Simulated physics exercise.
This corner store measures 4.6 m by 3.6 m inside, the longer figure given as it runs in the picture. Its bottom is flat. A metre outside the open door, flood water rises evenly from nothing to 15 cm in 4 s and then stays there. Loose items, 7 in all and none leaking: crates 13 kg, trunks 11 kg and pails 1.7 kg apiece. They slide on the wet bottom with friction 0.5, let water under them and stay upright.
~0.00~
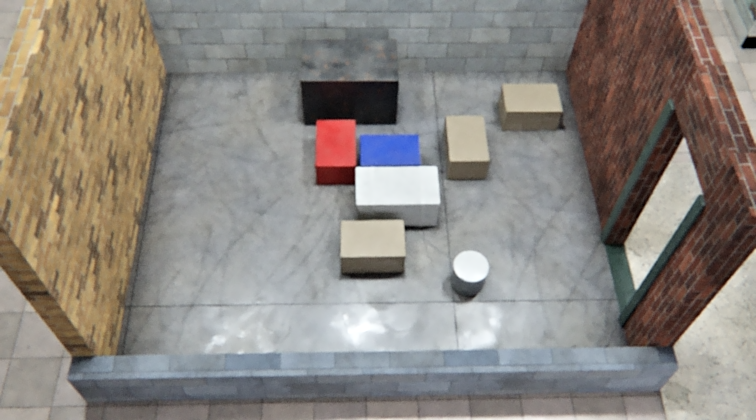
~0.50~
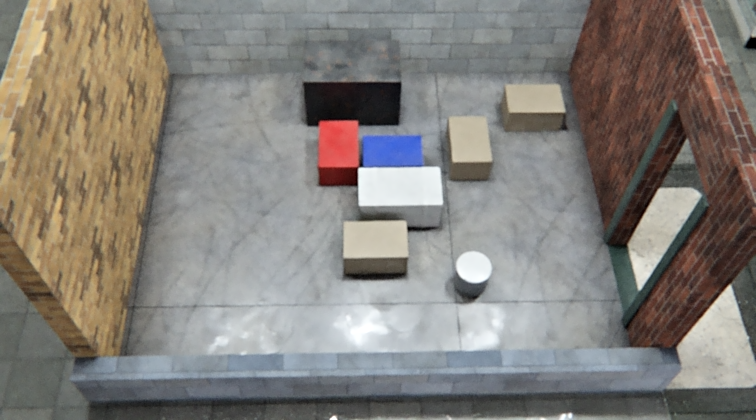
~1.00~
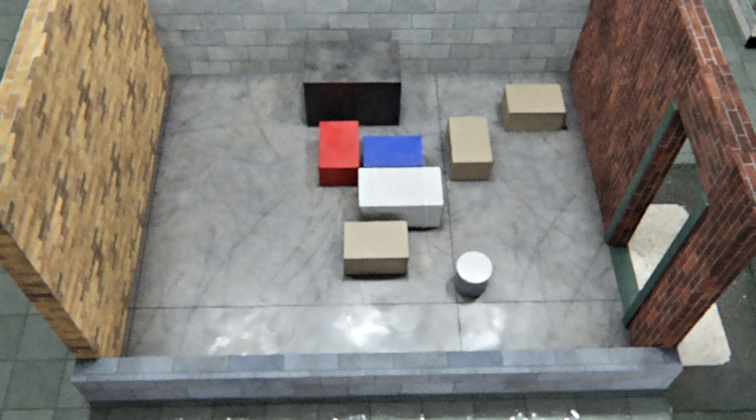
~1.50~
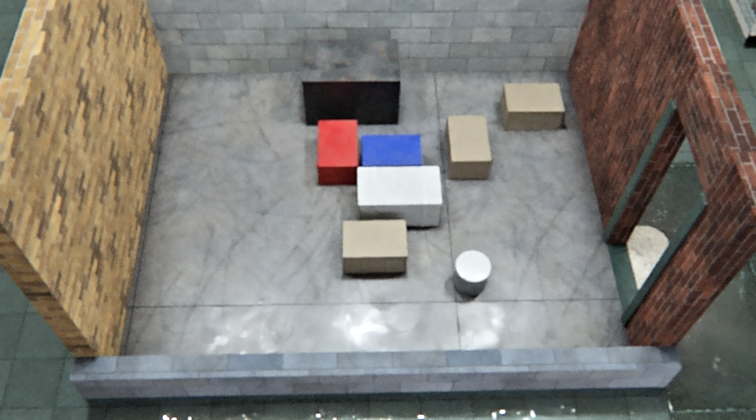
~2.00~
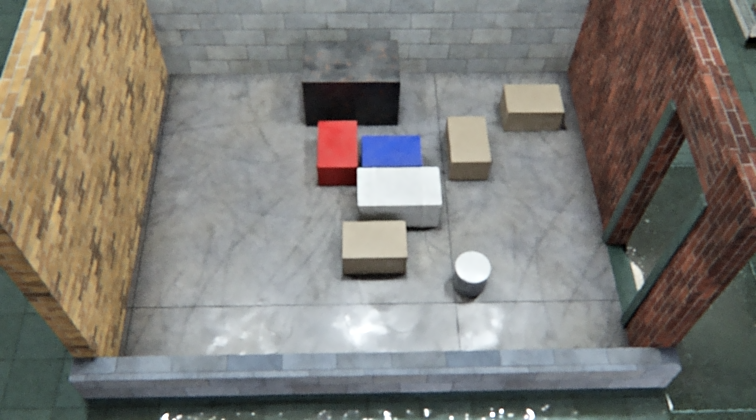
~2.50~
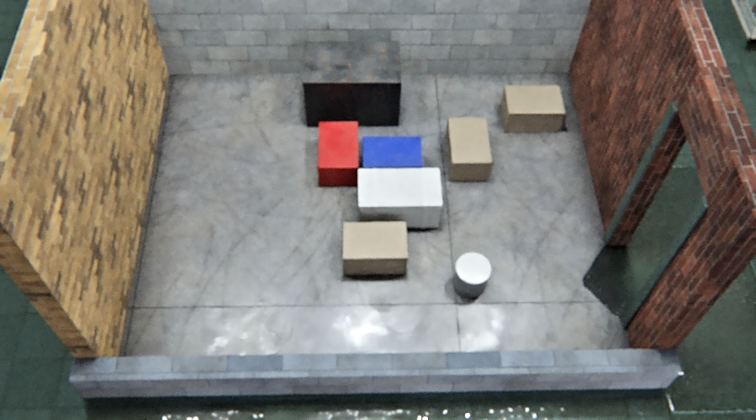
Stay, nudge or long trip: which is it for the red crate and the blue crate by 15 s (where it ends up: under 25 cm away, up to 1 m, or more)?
The red crate barely shifts; the blue crate holds its place.
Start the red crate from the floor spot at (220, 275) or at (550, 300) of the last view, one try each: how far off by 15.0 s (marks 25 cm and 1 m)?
In turn: It ends far away; it gets carried off.
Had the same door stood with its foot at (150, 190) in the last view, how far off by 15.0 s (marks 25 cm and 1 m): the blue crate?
In that case the blue crate moves a short way.
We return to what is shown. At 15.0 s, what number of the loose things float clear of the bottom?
I count 3.
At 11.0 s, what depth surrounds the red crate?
About 2 cm.
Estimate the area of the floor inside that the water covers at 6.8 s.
Some 10.0 m2.
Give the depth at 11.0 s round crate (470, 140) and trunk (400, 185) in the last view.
About 3 and 4 cm.
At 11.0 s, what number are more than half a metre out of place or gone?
By then 2.
After 3.5 s the red crate is near (338, 144), 0.0 m from its start, aground; the blue crate is near (392, 152), 0.0 m from its start, aground; 0 afloat.
After 6.8 s the red crate is near (338, 144), 0.0 m from its start, aground; the blue crate is near (392, 152), 0.0 m from its start, aground; 0 afloat.
After 11.0 s the red crate is near (338, 144), 0.0 m from its start, aground; the blue crate is near (392, 152), 0.0 m from its start, aground; 1 afloat.
After 15.0 s the red crate is near (340, 143), 0.0 m from its start, aground; the blue crate is near (392, 152), 0.0 m from its start, aground; 3 afloat.
